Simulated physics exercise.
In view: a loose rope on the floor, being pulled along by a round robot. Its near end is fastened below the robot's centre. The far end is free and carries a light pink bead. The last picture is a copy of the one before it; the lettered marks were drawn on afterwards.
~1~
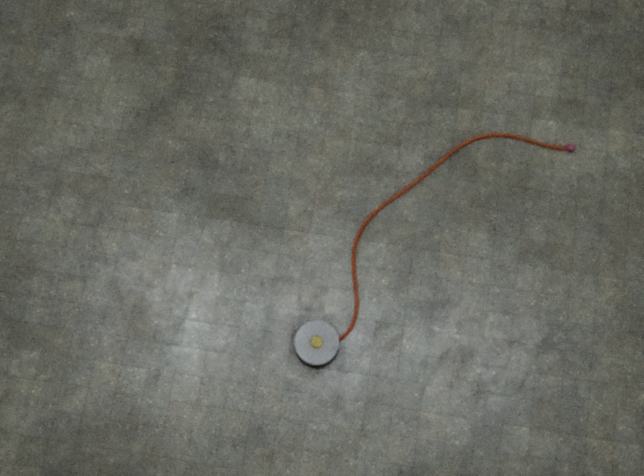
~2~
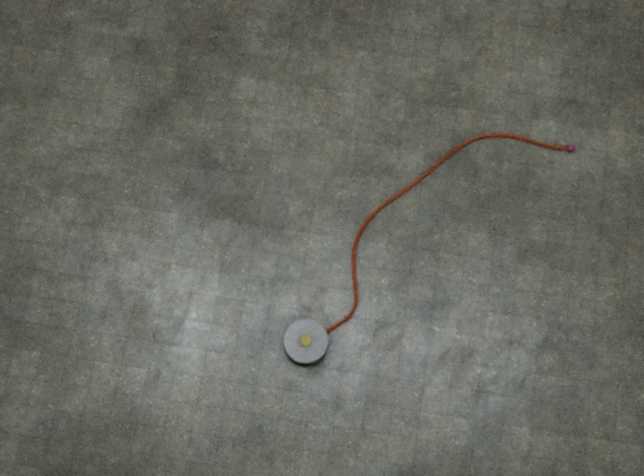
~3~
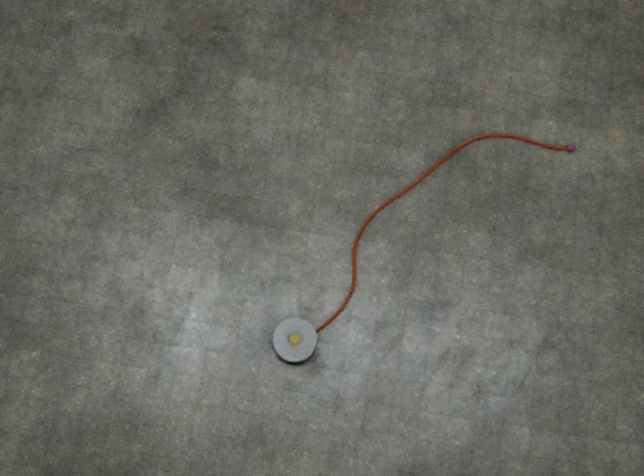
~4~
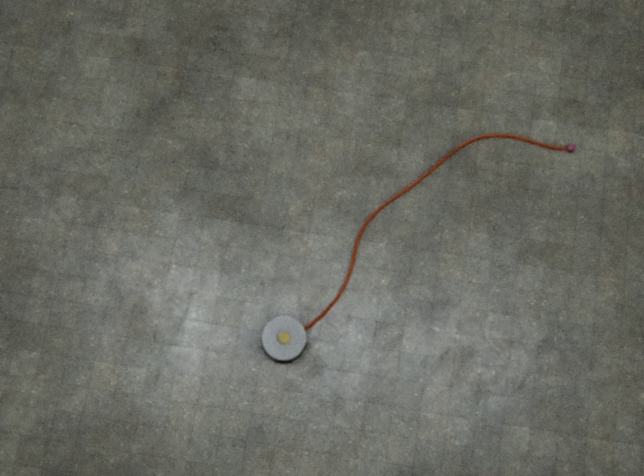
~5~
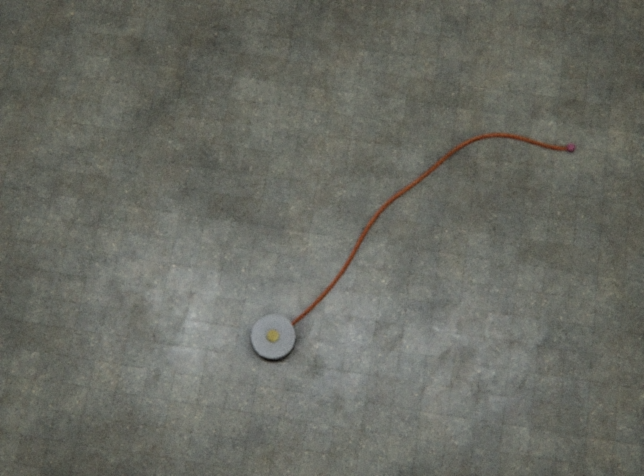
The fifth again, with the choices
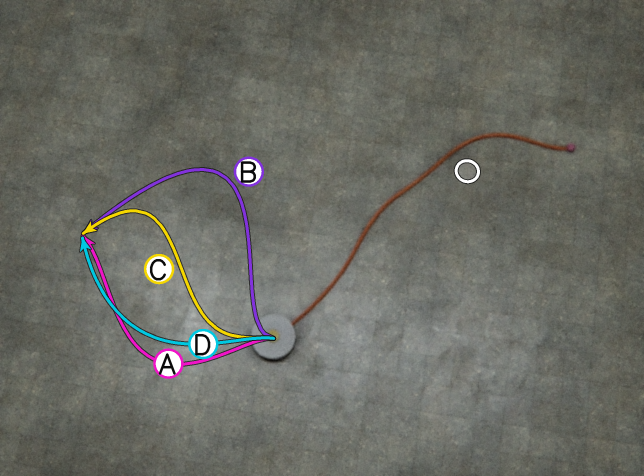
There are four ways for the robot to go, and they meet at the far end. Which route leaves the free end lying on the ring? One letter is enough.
C is the one.
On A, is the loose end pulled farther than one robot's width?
Yes.
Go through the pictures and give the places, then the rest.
In the first picture, free end (571, 147); robot (317, 343).
In the second picture, robot (306, 342); free end (571, 147).
In the third picture, robot (295, 340); free end (571, 147).
In the fourth picture, robot (284, 339); free end (571, 147).
In the fifth picture, robot (273, 337); free end (571, 147).
On the marked copy, A from (274, 338) via (140, 350) to (83, 236); B from (274, 338) via (233, 185) to (84, 232); C from (274, 338) via (179, 262) to (83, 234); D from (274, 338) via (145, 333) to (82, 238); the ring at (467, 171).
Following C. Soon after the start, robot (191, 293), middle of the rope (379, 226), free end (544, 145).
Later, robot (146, 212), middle of the rope (346, 219), free end (520, 150).
In the end, robot (80, 233), middle of the rope (280, 206), free end (467, 171); the free end is on the ring.
As for the rest, A leaves the free end at (454, 186); B leaves the free end at (462, 153); D leaves the free end at (454, 184).
